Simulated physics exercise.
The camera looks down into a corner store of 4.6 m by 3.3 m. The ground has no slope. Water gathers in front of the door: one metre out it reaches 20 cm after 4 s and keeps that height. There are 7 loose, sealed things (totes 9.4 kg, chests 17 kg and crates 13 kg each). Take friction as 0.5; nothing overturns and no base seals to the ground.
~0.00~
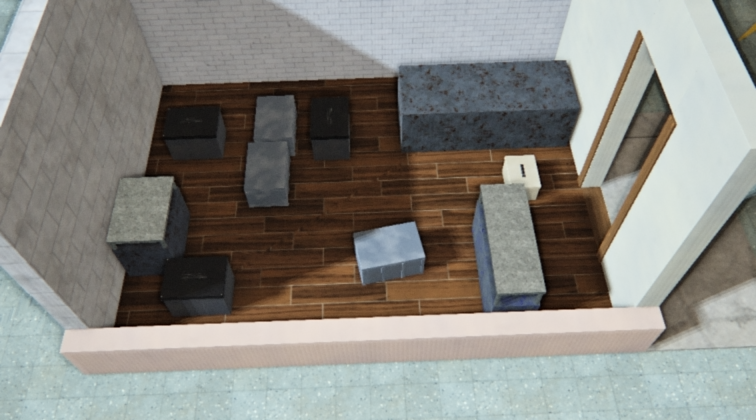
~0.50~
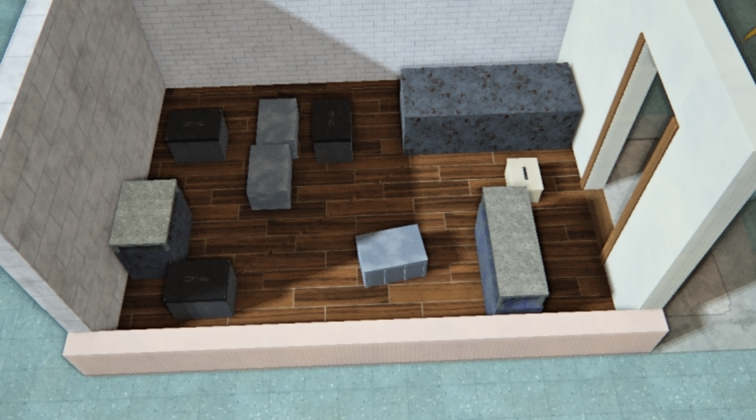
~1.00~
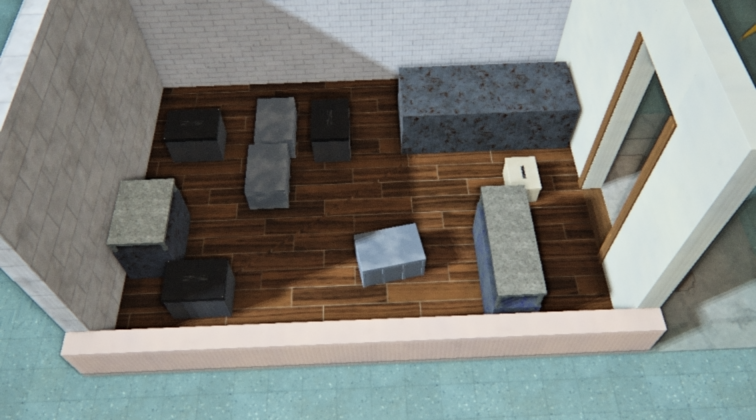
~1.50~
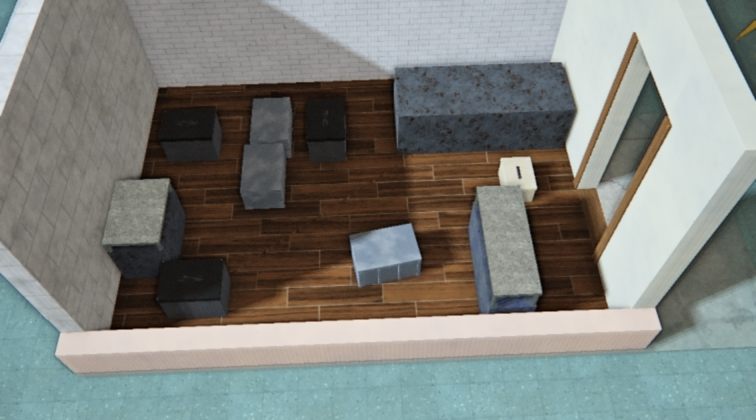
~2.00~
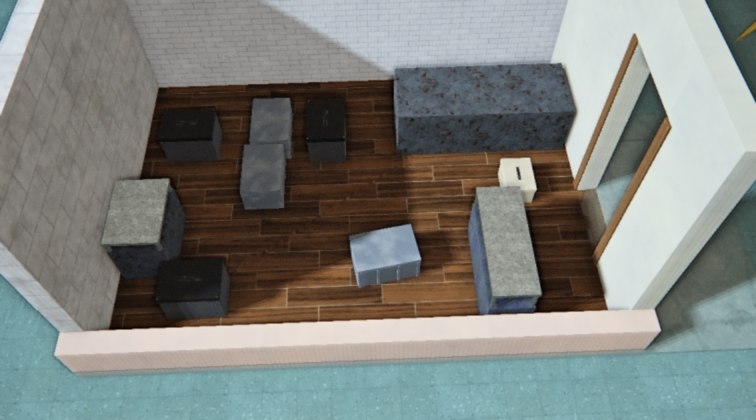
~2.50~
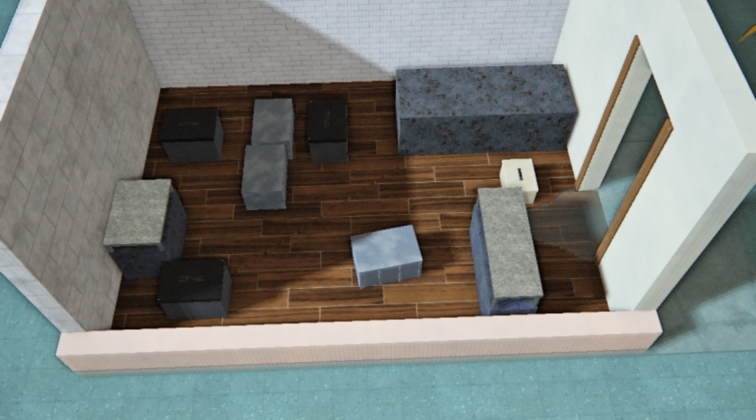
A small room with a dark wood-plank floor, pale brick walls and a doorway on the right is seen from high above, with blue-green ground outside. Dark boxes and grey blocks stand on the left, a pale blue-grey block near the middle, and a long speckled counter, small cream box and grey-topped counter toward the right. The view shifts very slightly, nothing inside moves, and finally a thin sheen of water appears just inside the doorway.
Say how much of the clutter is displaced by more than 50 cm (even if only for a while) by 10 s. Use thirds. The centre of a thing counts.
That comes to not even a third.
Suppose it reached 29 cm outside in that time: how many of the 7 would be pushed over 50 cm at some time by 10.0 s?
Then 3.
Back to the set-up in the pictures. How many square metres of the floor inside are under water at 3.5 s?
Roughly 2.0 m2.
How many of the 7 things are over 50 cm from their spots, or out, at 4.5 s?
By then 0.
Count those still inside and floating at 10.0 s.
3 of them.
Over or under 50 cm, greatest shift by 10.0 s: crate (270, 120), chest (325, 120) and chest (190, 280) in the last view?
In that order: Less, short of it, under.
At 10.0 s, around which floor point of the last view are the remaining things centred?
Near (248, 211).
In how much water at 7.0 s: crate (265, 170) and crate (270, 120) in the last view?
Roughly 3 and 2 cm.
After 3.5 s 0 of 7 are over 50 cm from their spots; 0 afloat.
After 4.5 s 0 of 7 are over 50 cm from their spots; 0 afloat.
After 7.0 s 1 of 7 are over 50 cm from their spots; 0 afloat.
After 10.0 s 2 of 7 are over 50 cm from their spots, and 2 have been at some point; 3 afloat.
